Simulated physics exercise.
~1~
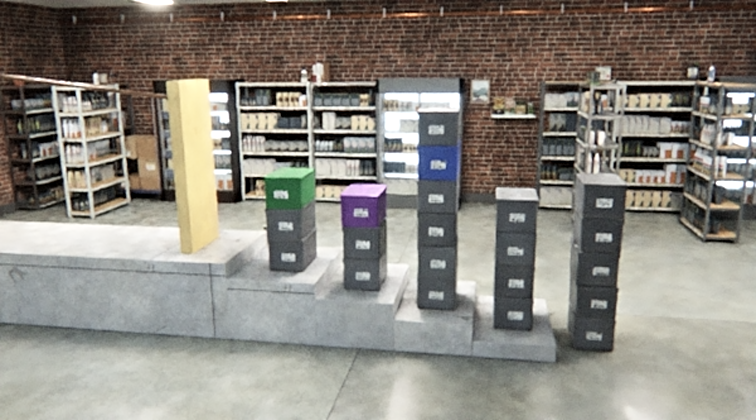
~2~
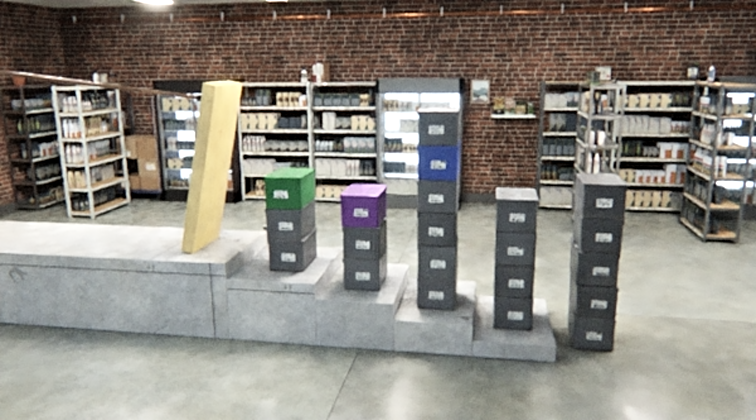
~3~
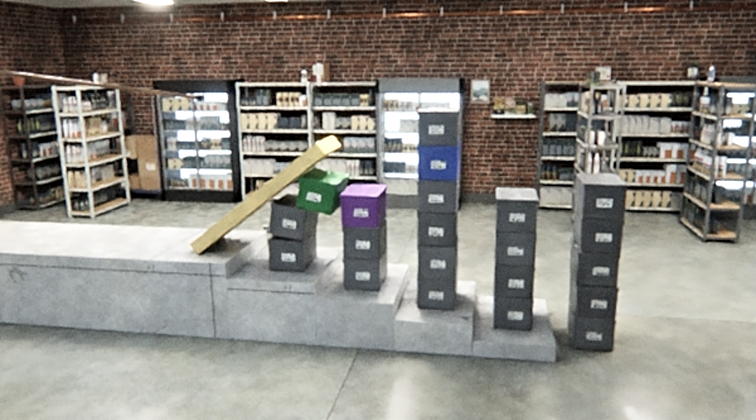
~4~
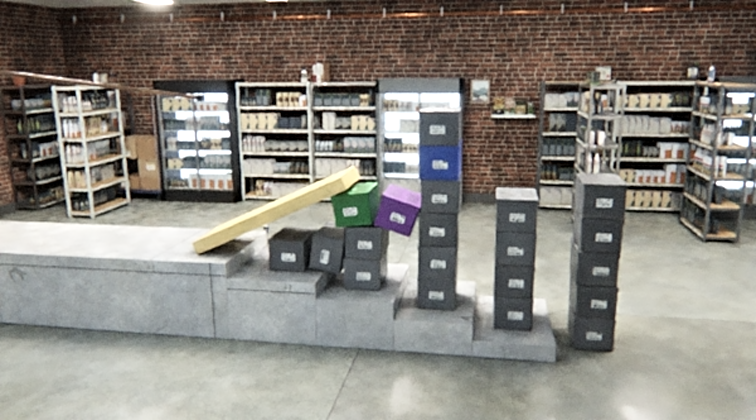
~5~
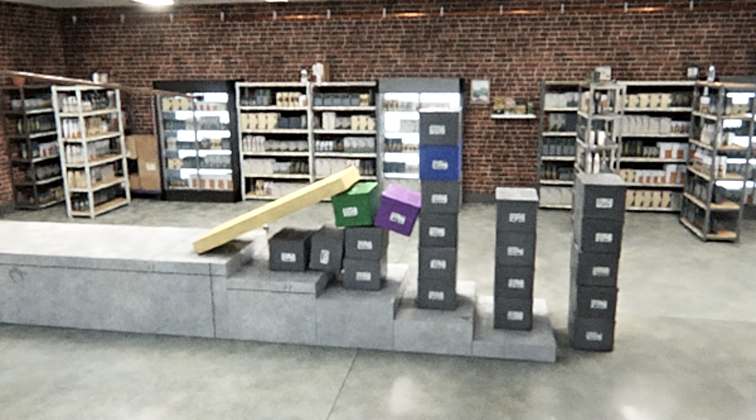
A tall pale yellow board stands on end on a gray ledge, left of five piles of mostly dark totes on descending steps, seen from the front in a brick-walled storeroom with stocked shelves. The board tips right and strikes the first pile, shoving its green top tote toward the next. The green tote then ends up on the second pile, the purple one tilts against the tall third pile, and a dark tote topples into the gap between the first two. The board comes to rest slanting low against the green tote, while the blue tote and the three right-hand piles stay standing.
